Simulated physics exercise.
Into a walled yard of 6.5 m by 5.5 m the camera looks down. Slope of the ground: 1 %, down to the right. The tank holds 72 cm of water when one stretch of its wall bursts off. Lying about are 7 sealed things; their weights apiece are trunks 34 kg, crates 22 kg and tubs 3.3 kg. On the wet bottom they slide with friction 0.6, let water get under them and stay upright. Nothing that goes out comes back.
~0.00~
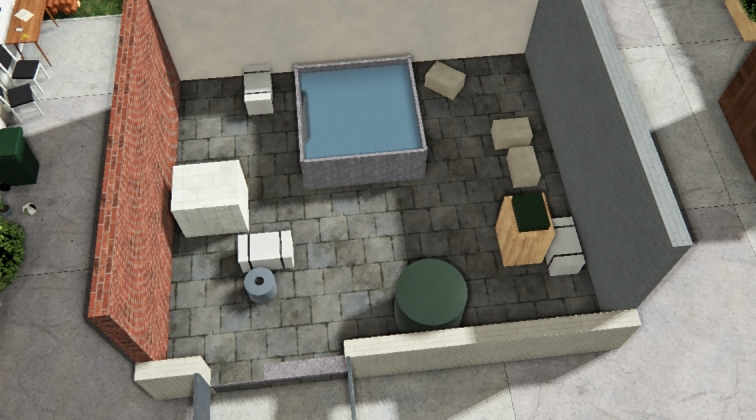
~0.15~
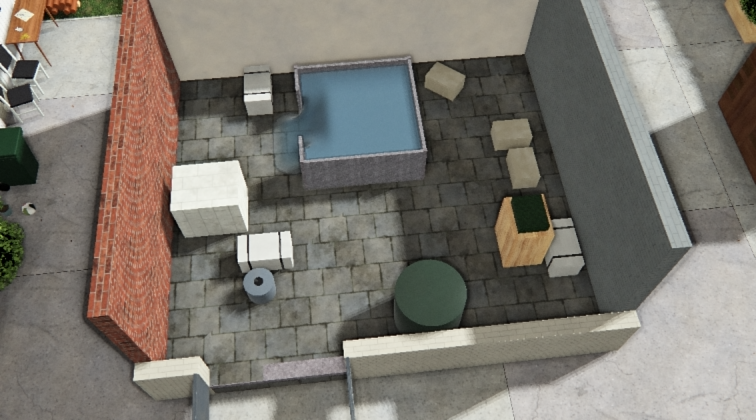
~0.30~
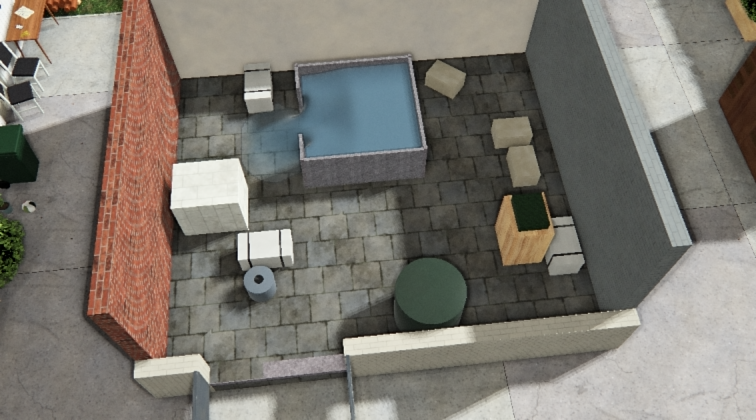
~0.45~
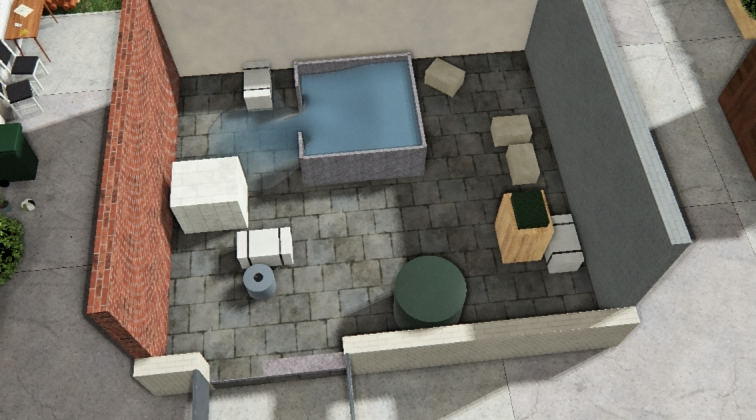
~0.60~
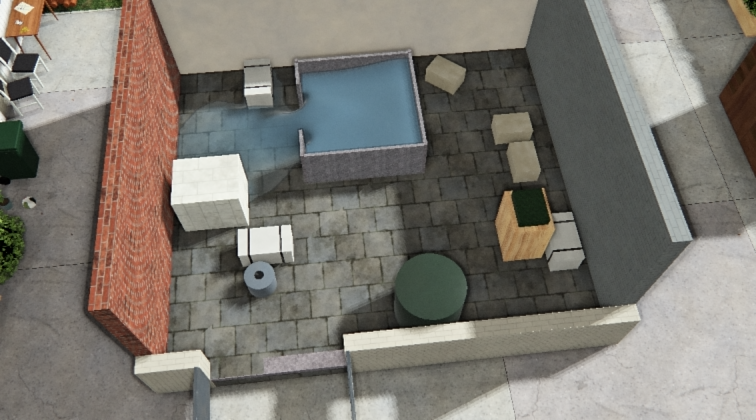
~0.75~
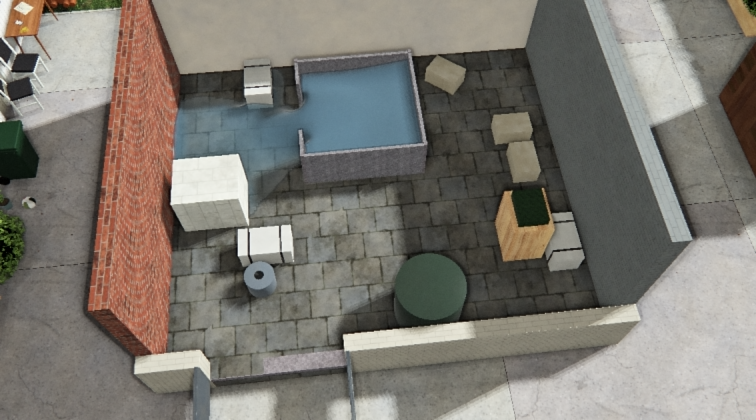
Water poured out through a gap in the left side of a raised tank and spread across the paving toward the brick wall, while the boxes and tubs around the walled yard stayed put.
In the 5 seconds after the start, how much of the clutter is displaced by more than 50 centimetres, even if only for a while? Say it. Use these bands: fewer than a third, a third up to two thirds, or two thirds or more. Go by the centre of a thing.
It falls in fewer than a third.
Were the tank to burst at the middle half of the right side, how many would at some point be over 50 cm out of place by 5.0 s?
The answer would then be 4.
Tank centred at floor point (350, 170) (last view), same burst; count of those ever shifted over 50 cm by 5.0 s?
Then the count would be 4.
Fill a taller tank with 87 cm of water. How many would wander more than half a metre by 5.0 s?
It would come to 1 of them.
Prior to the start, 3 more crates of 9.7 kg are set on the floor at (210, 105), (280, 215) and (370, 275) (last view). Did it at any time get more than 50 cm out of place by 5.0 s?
Going through them in turn, I'd say beyond, beyond and not that far.
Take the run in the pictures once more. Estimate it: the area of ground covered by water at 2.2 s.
13 m2.
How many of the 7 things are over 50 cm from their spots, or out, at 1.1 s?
By that time the total stands at 0.
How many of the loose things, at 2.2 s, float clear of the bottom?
At that time, 0.
After 1.1 s 0 of 7 are over 50 cm from their spots; 0 afloat.
After 2.2 s 0 of 7 are over 50 cm from their spots; 0 afloat.
After 3.5 s 0 of 7 are over 50 cm from their spots; 1 afloat.
After 5.0 s 0 of 7 are over 50 cm from their spots, and 0 have been at some point; 1 afloat.
